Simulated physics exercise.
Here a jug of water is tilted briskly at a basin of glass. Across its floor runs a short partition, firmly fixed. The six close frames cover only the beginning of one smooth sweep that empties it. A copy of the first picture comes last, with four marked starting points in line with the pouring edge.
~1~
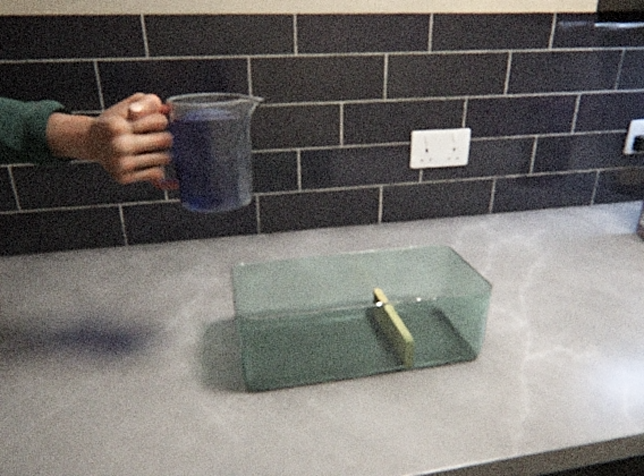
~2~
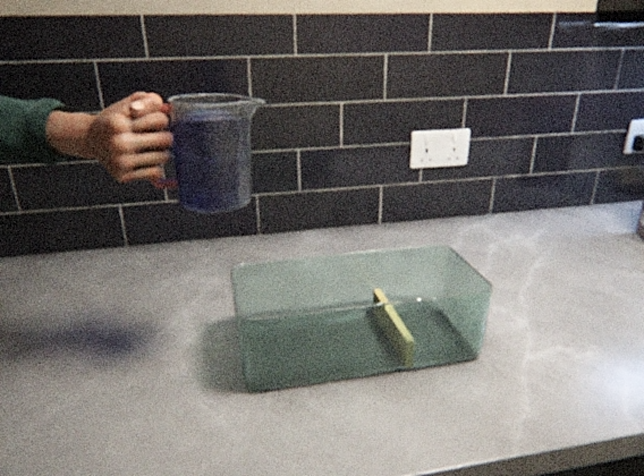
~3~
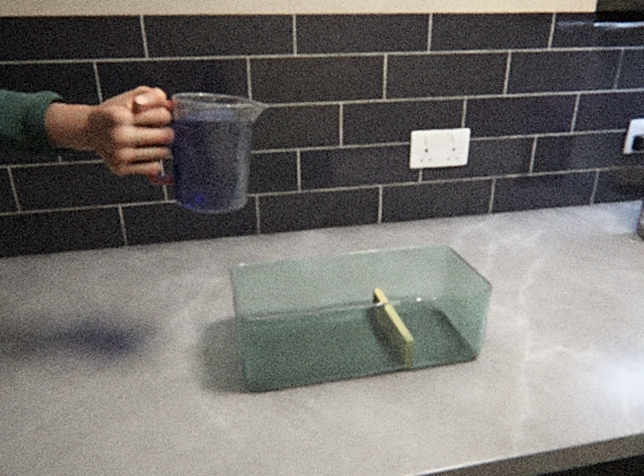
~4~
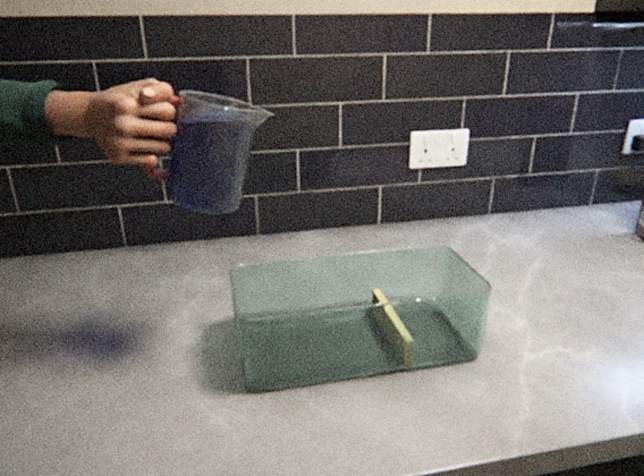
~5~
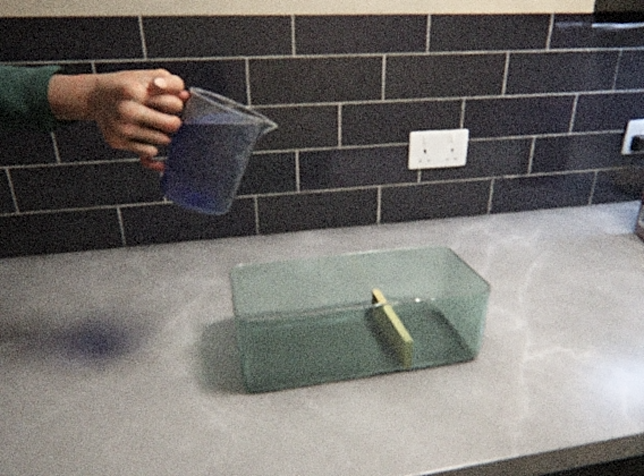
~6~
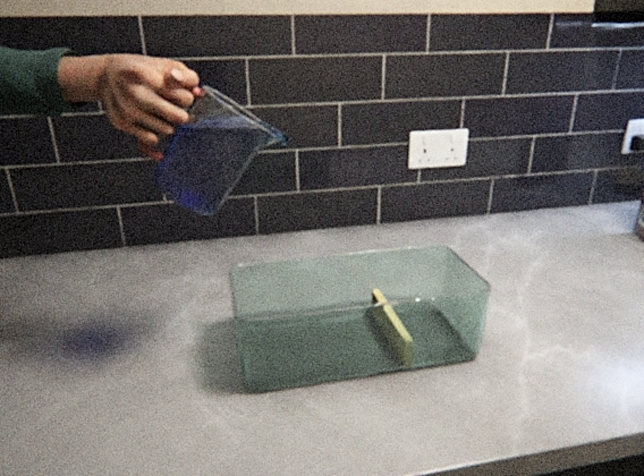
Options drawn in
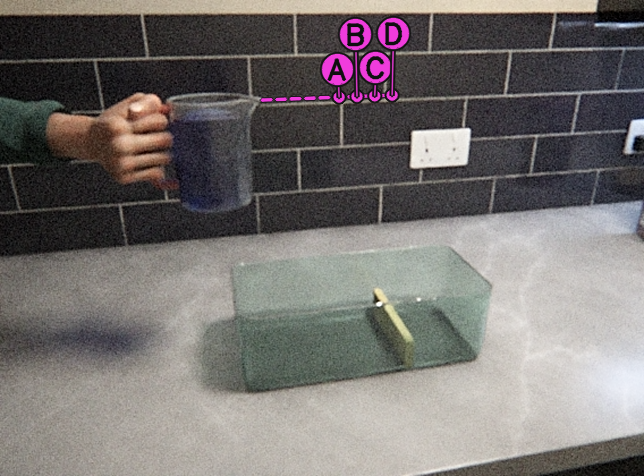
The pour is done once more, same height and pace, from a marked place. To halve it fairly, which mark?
A beats the others.
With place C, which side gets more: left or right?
The right side.
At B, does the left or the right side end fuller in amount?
More ends on the right.
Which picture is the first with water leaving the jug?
In picture 6.
In magenta, A at (339, 97); B at (357, 96); C at (374, 95); D at (392, 95).
For place A, about 48 % ends left of the wall and 49 % right of it; 3 % is lost outside.
For place B, about 18 % ends left of the wall and 80 % right of it; 3 % is lost outside.
For place C, about 11 % ends left of the wall and 84 % right of it; 5 % is lost outside.
For place D, about 26 % ends left of the wall and 67 % right of it; 7 % is lost outside.
